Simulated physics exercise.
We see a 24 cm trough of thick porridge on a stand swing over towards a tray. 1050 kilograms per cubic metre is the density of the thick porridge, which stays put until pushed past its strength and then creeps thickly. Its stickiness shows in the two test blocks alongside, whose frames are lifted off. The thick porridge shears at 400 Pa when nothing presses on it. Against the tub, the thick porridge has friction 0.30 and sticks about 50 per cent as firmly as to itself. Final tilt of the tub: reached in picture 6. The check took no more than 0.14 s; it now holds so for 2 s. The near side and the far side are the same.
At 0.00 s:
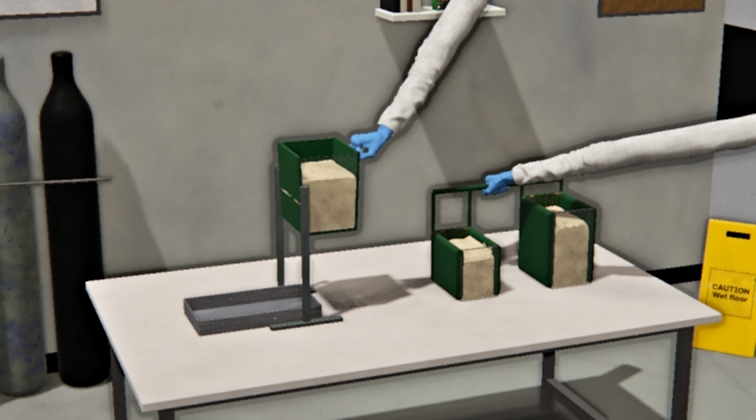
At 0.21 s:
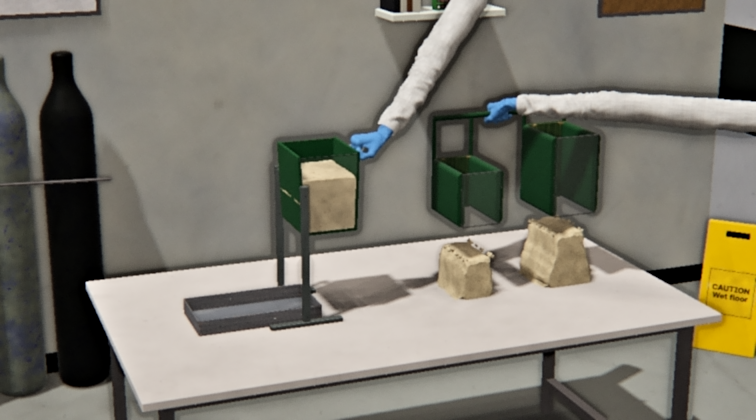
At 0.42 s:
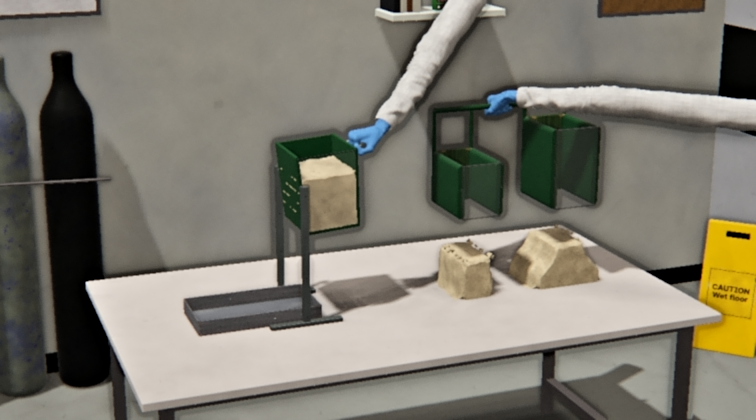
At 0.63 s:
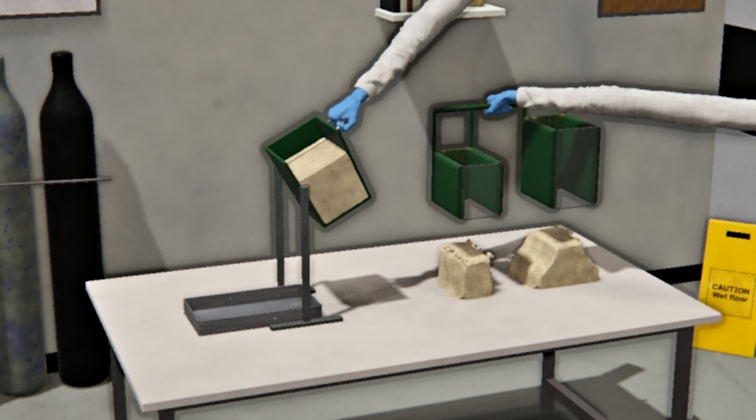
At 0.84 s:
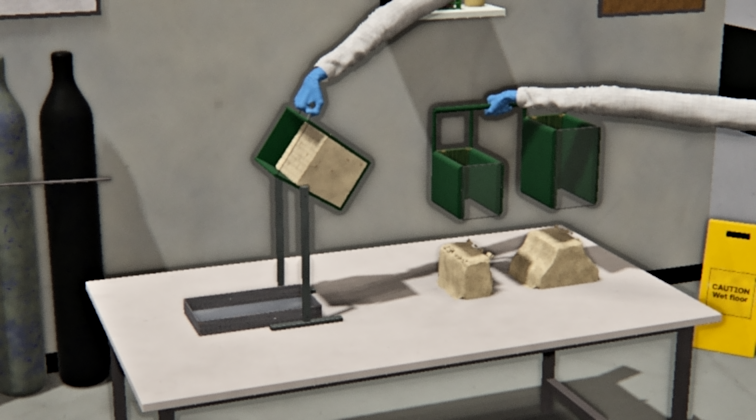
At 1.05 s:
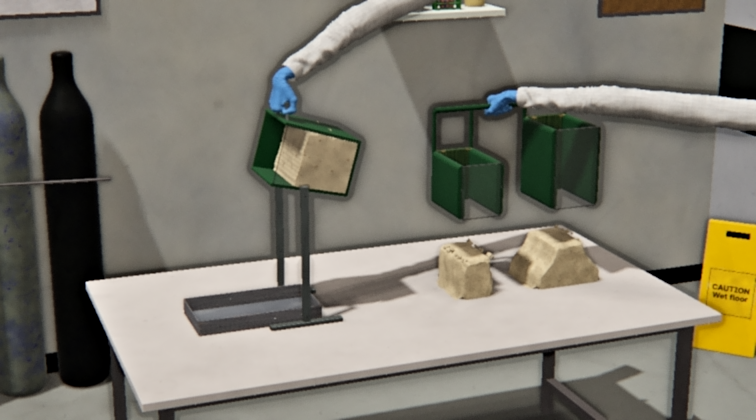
Two green moulds were lifted by a gloved hand off pale blocks, which sagged, the right one more, then another gloved hand tilted a green tub of pale stuff far leftward on its stand.
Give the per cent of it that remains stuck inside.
Some 100 per cent remains inside.
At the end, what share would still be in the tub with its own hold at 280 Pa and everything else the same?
100 %.
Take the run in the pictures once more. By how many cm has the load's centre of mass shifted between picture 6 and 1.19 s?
Distance: About 0 cm.
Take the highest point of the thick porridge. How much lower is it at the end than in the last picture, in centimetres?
0 cm.
After 1.19 s, the tub is at 74 degrees and holds 100 %.
After 1.36 s, the tub is at 74 degrees and holds 100 %.
After 1.53 s, the tub is at 74 degrees and holds 100 %.
After 1.70 s, the tub is at 74 degrees and holds 100 %.
After 3.05 s, the tub is at 74 degrees and holds 100 %.
